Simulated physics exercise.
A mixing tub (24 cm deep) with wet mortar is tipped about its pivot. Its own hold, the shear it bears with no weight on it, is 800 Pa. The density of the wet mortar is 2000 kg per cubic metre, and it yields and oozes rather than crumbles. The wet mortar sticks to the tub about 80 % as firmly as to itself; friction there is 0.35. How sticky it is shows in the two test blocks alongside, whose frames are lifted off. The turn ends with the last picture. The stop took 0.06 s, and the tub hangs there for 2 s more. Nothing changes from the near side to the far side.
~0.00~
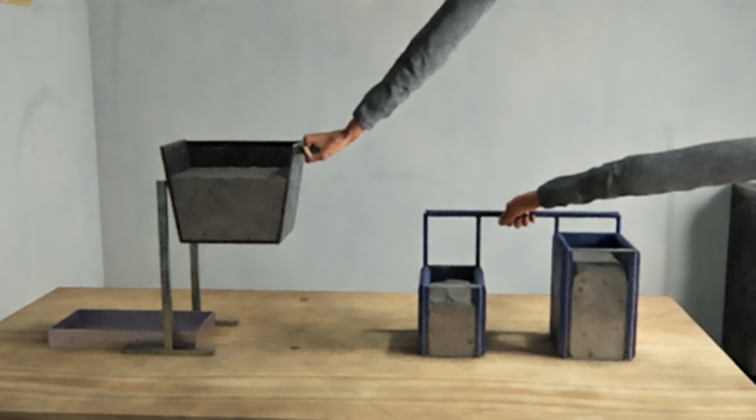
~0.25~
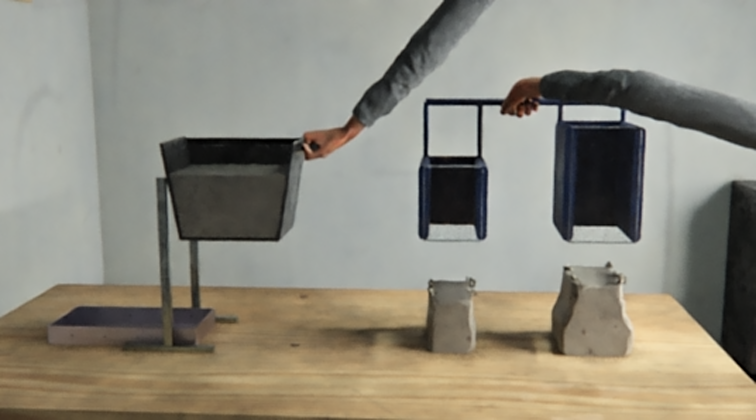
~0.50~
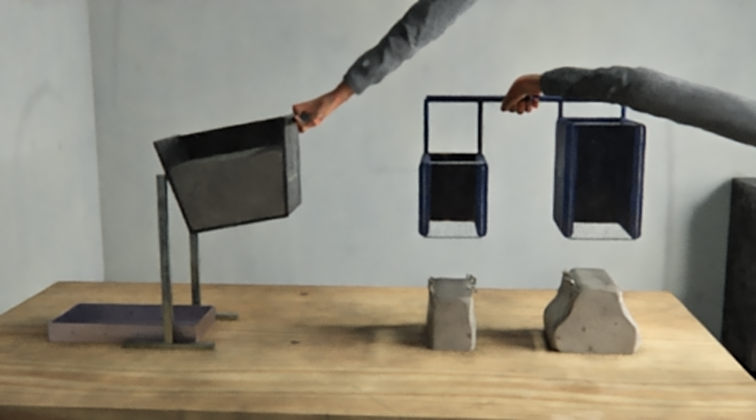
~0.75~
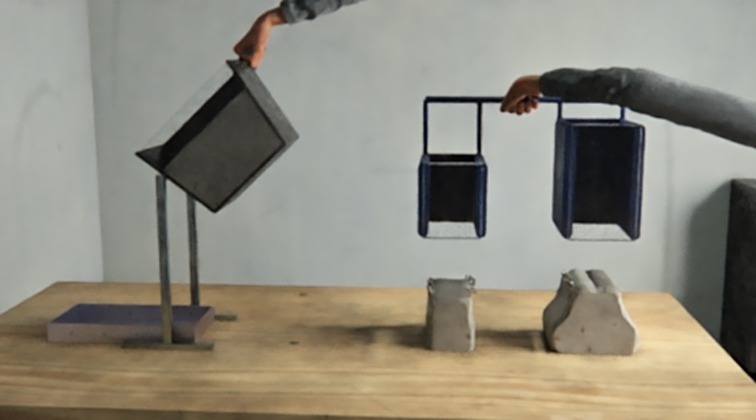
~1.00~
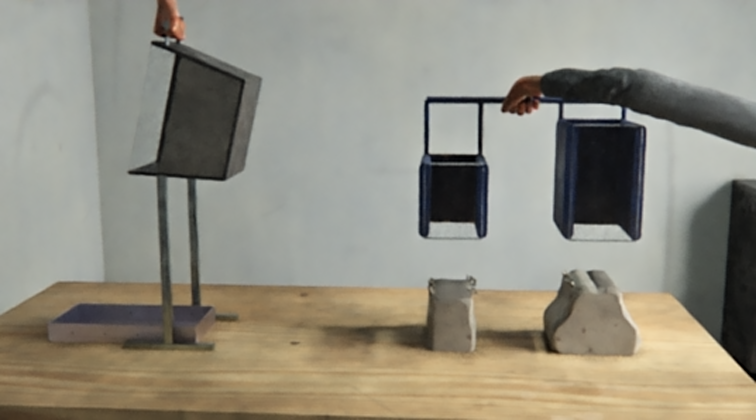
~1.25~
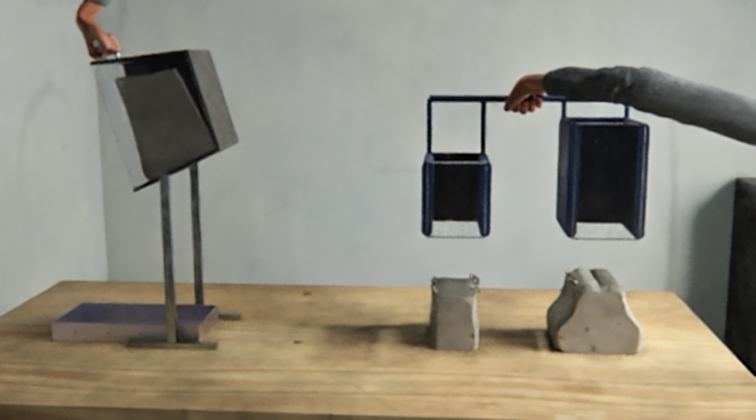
A dark tub of grey mortar sits on a metal stand at the left of a pale wooden table, above a shallow purplish tray, seen from the front against a grey wall. At right, a grey-sleeved arm lifts joined blue casings off two grey blocks, and the larger sags and bulges. Another hand then swings the tub up and over leftward, mortar still inside, while the camera stays still.
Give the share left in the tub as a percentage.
The share left in the tub is near 3 %.
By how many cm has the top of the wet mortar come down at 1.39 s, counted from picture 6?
About 10 cm.
After 1.39 s, the tub is at 106 degrees and holds 70 %.
After 1.56 s, the tub is at 106 degrees and holds 27 %.
After 1.73 s, the tub is at 106 degrees and holds 13 %.
After 1.90 s, the tub is at 106 degrees and holds 3 %.
After 3.25 s, at the end, the tub is at 106 degrees and holds 3 %.
